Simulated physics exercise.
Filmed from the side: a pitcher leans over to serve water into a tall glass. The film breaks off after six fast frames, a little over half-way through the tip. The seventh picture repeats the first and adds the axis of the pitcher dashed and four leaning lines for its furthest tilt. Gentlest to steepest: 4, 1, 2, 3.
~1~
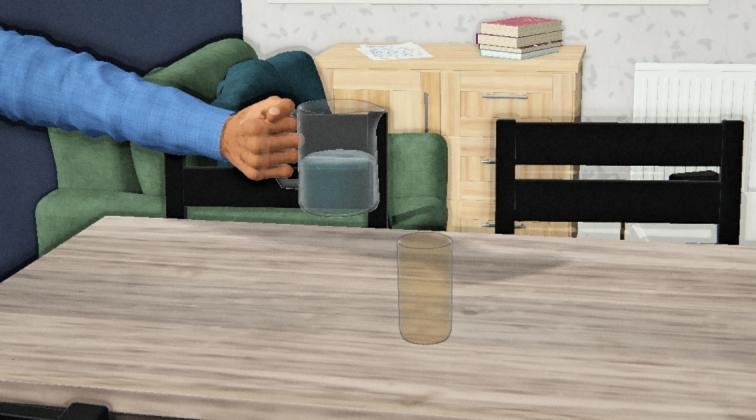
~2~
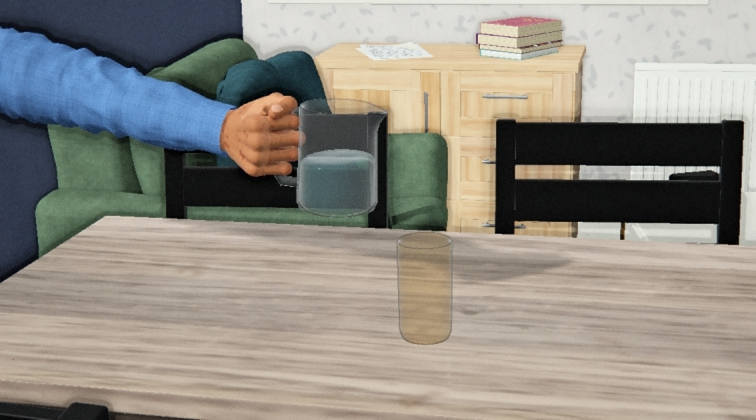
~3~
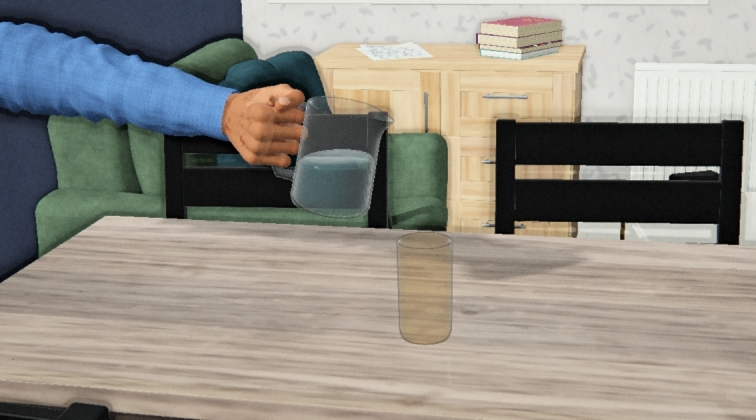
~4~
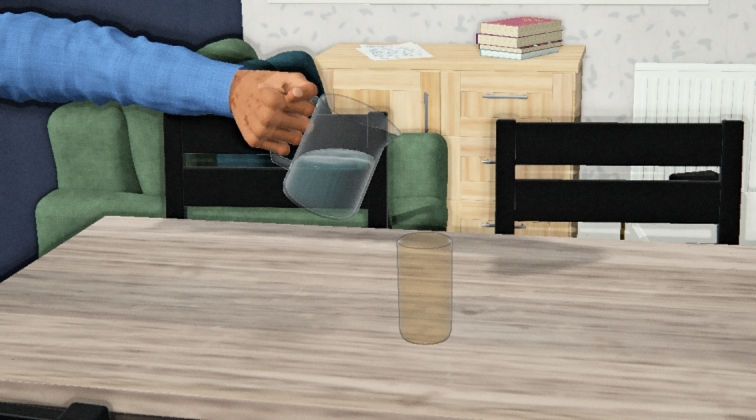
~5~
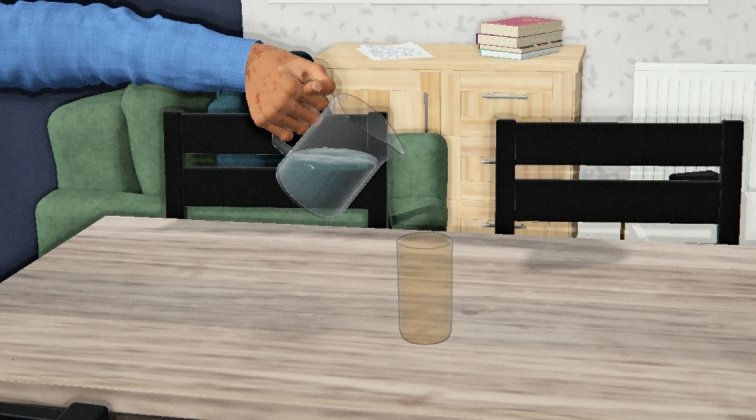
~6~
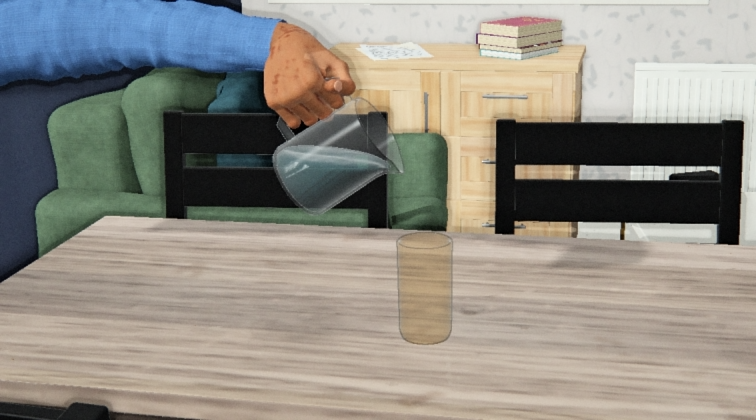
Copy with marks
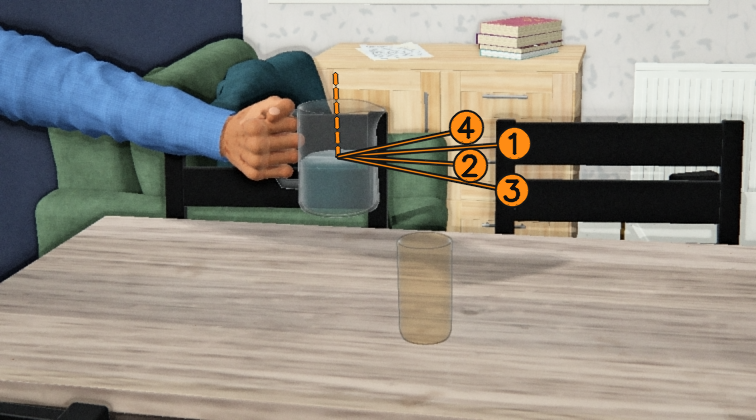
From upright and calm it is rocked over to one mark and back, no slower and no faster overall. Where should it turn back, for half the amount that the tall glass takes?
4 beats the others.
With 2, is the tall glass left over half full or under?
Over.
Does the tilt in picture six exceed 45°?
Yes, it does.
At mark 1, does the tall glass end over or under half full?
Over half.
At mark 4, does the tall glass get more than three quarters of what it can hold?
No, less.
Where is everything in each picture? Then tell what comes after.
Upright, lip at (384, 110); rim of the tall glass round (425, 240); nothing has left yet.
Tipped about 3°, lip at (386, 113); nothing has left yet.
Tipped about 11°, lip at (392, 121); nothing has left yet.
Tipped about 24°, lip at (400, 134); nothing has left yet.
Tipped about 40°, lip at (404, 152); nothing has left yet.
Tipped about 56°, lip at (403, 172); nothing has left yet.
On the marked copy, 1 at (497, 145); 2 at (453, 163); 3 at (496, 188); 4 at (450, 132).
For mark 1, the tall glass ends with about 70 % of what it can hold.
For mark 2, the tall glass ends with about 87 % of what it can hold.
For mark 3, the tall glass is filled to the brim; 5 % of the water is spilt.
For mark 4, the tall glass ends with about 50 % of what it can hold.
